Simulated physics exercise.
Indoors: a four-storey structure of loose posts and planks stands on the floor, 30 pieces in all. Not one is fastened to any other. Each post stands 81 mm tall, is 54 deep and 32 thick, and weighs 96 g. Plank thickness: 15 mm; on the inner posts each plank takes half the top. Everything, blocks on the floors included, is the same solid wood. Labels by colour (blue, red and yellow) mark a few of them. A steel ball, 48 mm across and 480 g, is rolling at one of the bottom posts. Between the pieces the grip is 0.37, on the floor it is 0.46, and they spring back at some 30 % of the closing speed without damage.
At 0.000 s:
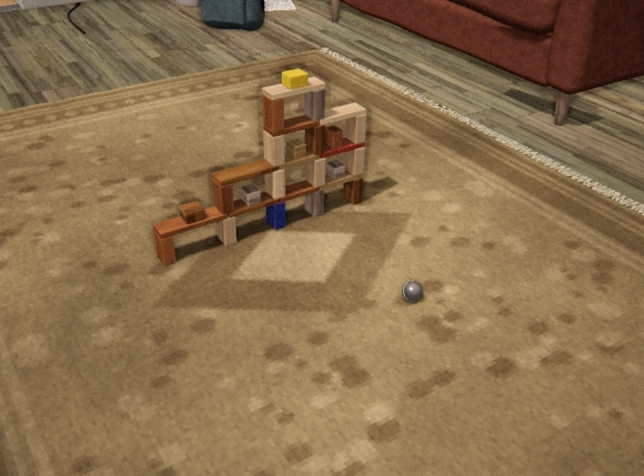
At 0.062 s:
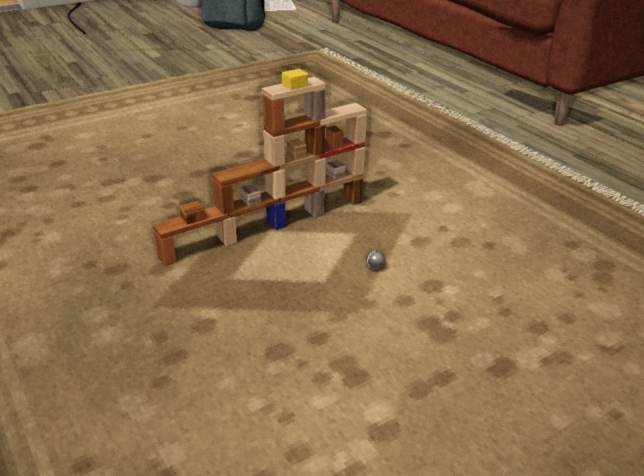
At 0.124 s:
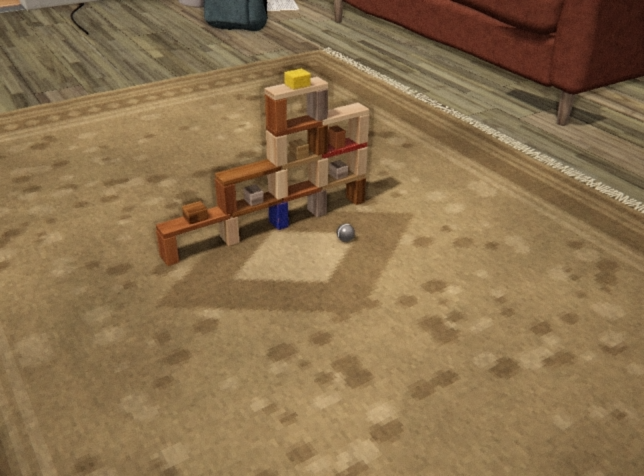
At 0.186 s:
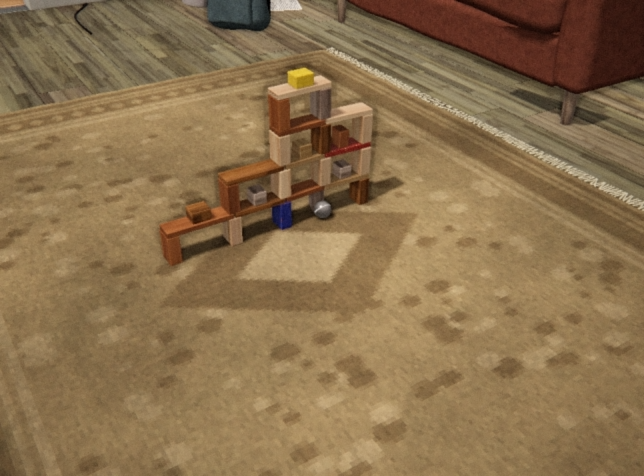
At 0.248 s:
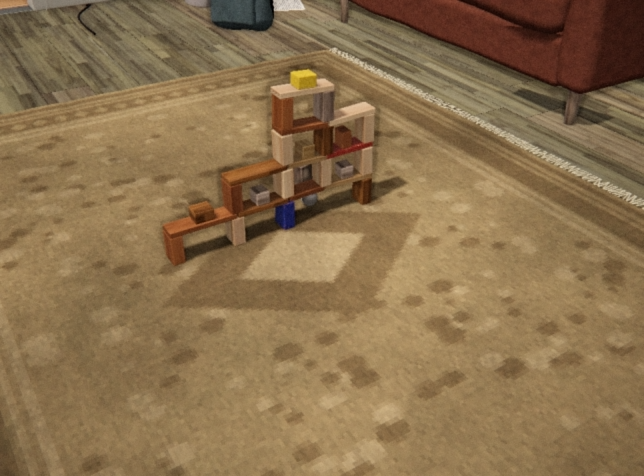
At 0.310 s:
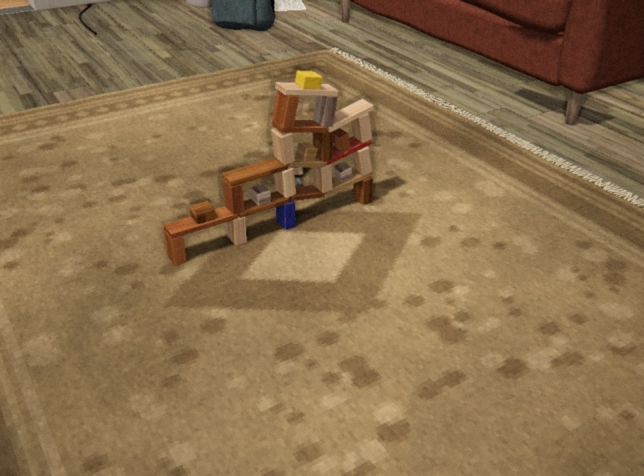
The clip opens on a patterned rug where a steel ball rolls leftward and away toward a stepped structure of wooden blocks, which stands still. The ball strikes a bottom post near the blue one and passes in underneath, then the upper storeys lean and the red plank and yellow block tilt.
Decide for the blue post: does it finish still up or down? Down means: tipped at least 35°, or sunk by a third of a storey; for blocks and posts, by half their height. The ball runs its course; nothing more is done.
It finishes down.
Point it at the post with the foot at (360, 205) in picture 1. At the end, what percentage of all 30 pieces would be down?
That way, 60 per cent.
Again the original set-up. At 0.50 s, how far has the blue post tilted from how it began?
At that moment, roughly 5 degrees.
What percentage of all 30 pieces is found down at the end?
It works out at roughly 100 per cent.
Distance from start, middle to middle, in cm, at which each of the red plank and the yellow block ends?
Red 12, yellow 40.
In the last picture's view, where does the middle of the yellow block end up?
Check around (318, 231) in the last image.
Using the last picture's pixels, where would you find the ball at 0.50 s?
You'll find it near (253, 151).
After 0.50 s, ball still moving; 19 of the 30 pieces down; blue post 4° from how it stood; red plank 55° from how it stood, 6 cm lower.
After 0.80 s, ball still moving; 26 of the 30 pieces down; blue post on its side; yellow block on its side.
In the end (1.9 s), ball rolling away; 30 of the 30 pieces down; blue post on its side; yellow block on its side; red plank 20° from how it stood, 13 cm lower. From the last view, middles, blue post near (266, 226), yellow block near (318, 230).
